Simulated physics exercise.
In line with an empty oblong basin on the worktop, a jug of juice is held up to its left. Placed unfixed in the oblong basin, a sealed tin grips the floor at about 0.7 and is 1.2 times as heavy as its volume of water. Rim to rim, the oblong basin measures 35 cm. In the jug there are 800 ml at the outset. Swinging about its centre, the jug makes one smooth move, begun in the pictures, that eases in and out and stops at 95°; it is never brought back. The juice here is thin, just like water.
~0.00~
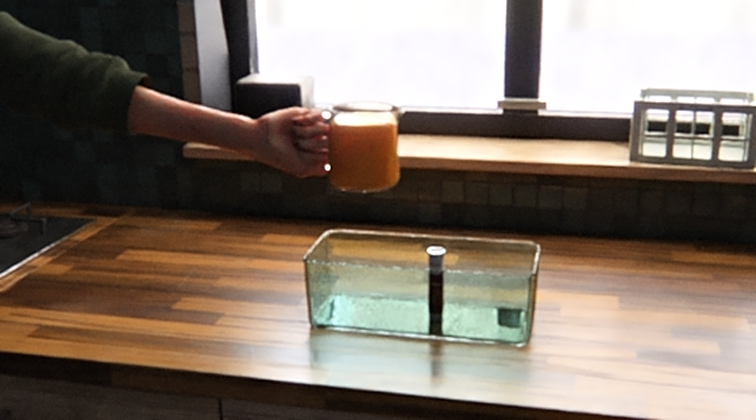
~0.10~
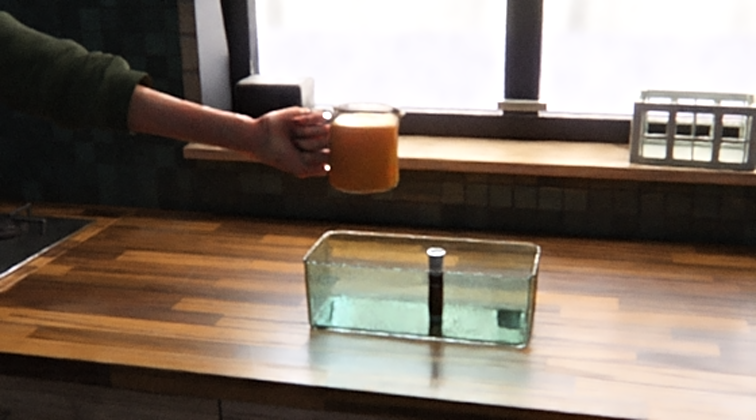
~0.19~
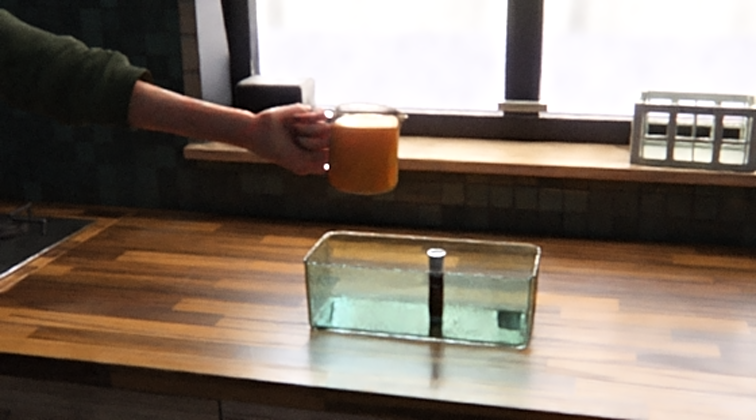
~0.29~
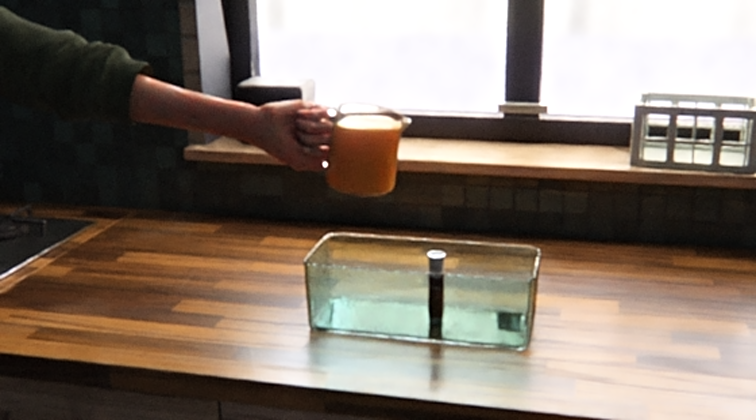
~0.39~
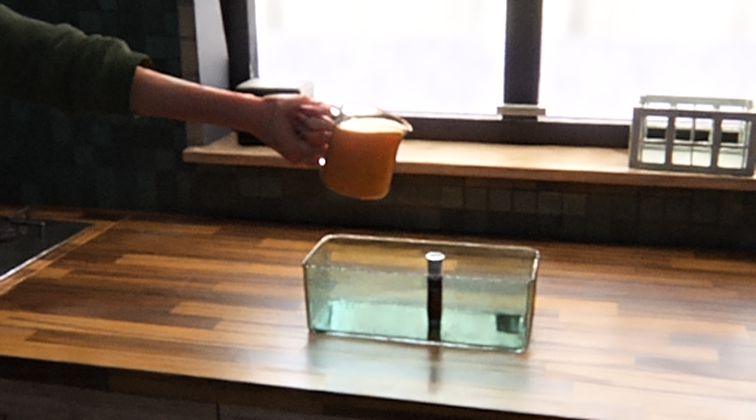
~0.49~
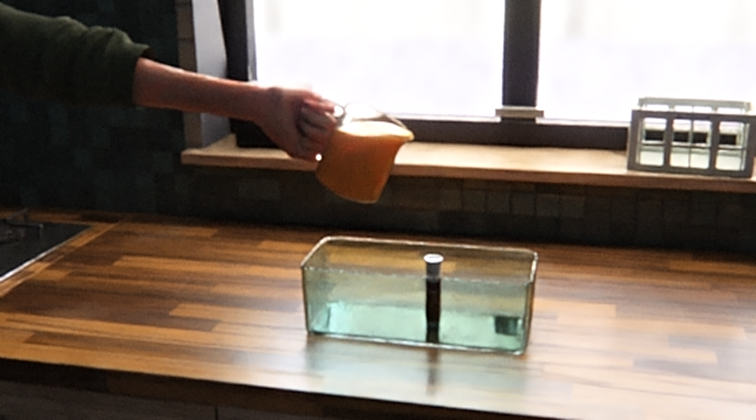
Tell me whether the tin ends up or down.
Up.
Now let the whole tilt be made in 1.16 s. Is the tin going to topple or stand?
With that tilt, the tin stays on its base.
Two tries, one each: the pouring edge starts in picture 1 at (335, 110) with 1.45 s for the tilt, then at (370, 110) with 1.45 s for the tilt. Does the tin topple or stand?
Run one: It does not tip. Run two: It tumbles.
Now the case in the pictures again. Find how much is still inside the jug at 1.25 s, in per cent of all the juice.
Around 34 in a hundred is still there.
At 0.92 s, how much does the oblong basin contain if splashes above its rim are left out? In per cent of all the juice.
Roughly 10 per cent.
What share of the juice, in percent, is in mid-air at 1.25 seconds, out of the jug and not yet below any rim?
18 per cent, roughly.
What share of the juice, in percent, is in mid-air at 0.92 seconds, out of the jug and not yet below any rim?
Around 16 in a hundred.
By 0.92 s the tilt is 67° and 75 per cent is still to pour; the tin stands where it began.
By 1.25 s the tilt is 90° and 33 per cent is still to pour; the tin stands where it began.
By 1.58 s the tilt is 95° and 10 per cent is still to pour; the tin stands where it began.
By 1.95 s the tilt is 95° and 3 per cent is still to pour; the tin stands where it began.
At rest the tin stands where it began.
